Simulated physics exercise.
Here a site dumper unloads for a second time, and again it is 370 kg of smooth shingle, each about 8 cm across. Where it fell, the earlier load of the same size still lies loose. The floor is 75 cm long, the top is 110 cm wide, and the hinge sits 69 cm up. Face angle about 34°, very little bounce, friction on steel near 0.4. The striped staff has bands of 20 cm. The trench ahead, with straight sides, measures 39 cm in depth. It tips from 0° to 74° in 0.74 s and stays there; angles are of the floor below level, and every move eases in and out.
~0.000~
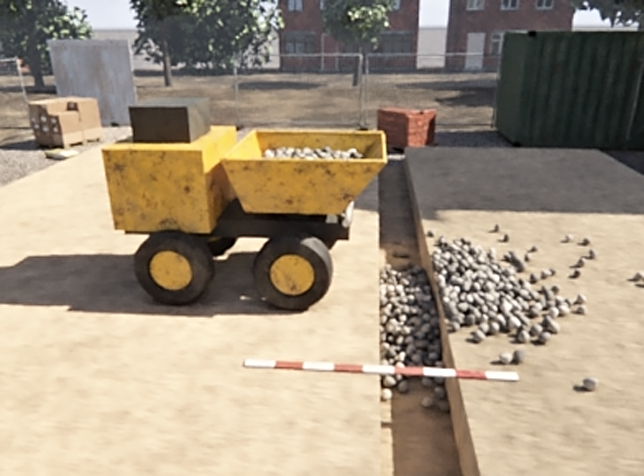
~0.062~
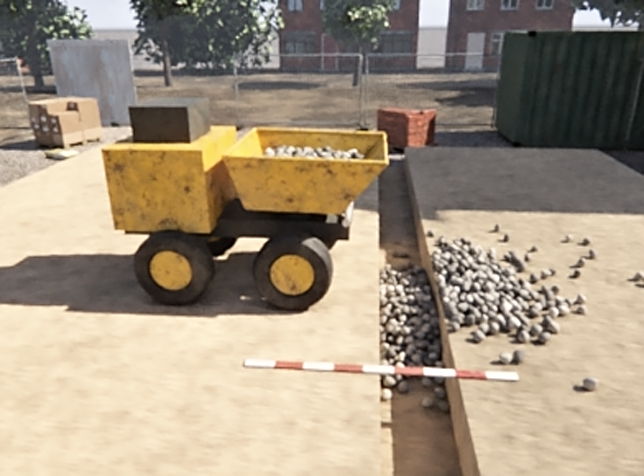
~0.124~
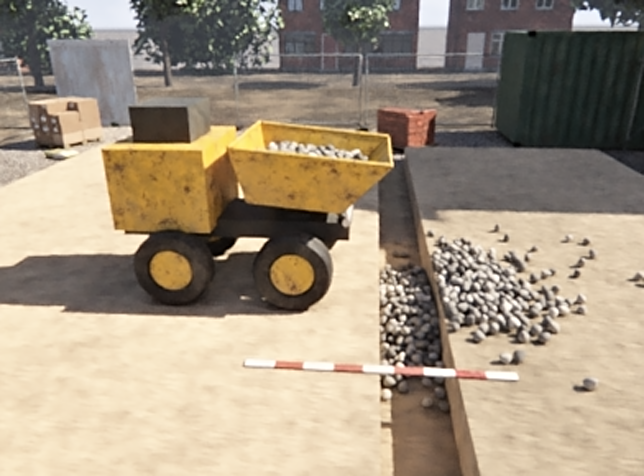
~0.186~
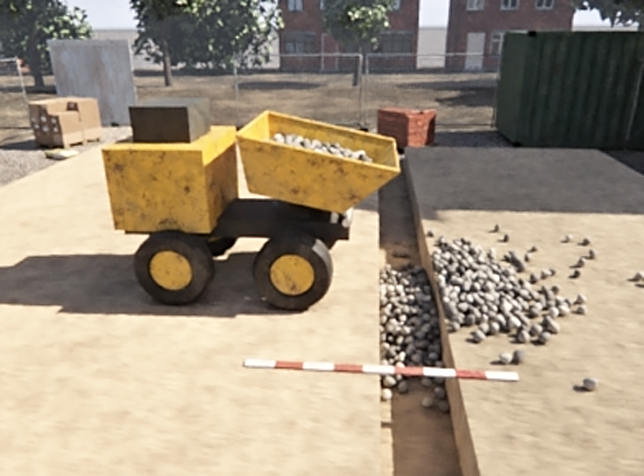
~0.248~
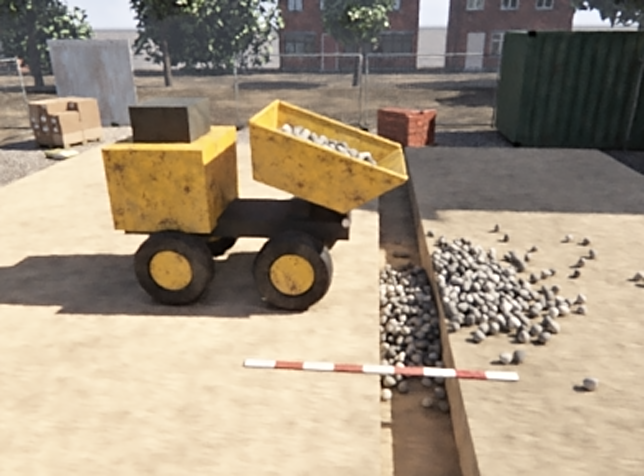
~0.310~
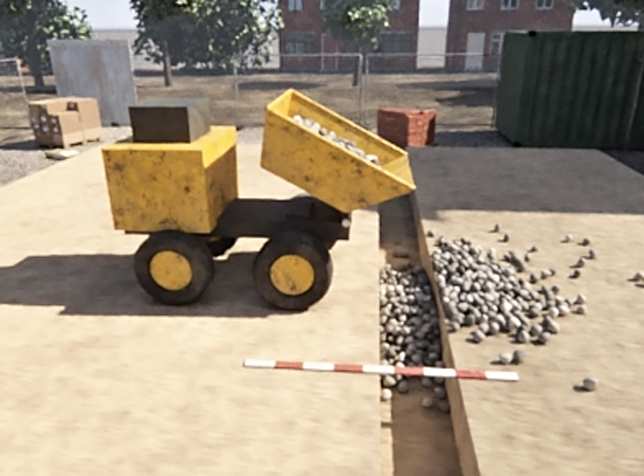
On a fenced building site, a yellow dumper stands beside a partly filled trench, its stone-laden skip steadily tilting down towards the right.
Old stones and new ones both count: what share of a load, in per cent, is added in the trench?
I would say about 21 percent.
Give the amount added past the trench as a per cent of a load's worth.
My estimate is about 80 per cent of a load.
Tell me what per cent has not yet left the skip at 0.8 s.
It keeps some 90 percent of its load.
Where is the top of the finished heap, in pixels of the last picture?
Pretty much at (475, 265), give or take.
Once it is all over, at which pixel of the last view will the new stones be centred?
I'd point to about (485, 281).
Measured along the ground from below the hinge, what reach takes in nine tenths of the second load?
Around 200 cm.
After 0.6 s the floor is at 62°; in per cent of one load, 100 in the skip, 60 in the trench, 40 past the trench; the foremost stones are at (634, 279).
After 0.8 s the floor is at 74°; in per cent of one load, 88 in the skip, 66 in the trench, 46 past the trench; the foremost stones are at (634, 279).
After 1.2 s the floor is at 74°; in per cent of one load, 21 in the skip, 66 in the trench, 113 past the trench; the foremost stones are at (634, 279).
After 3.8 s the floor is at 74°; in per cent of one load, 0 in the skip, 81 in the trench, 119 past the trench; the foremost stones are past the picture's edge. Net gain in the trench, 21.
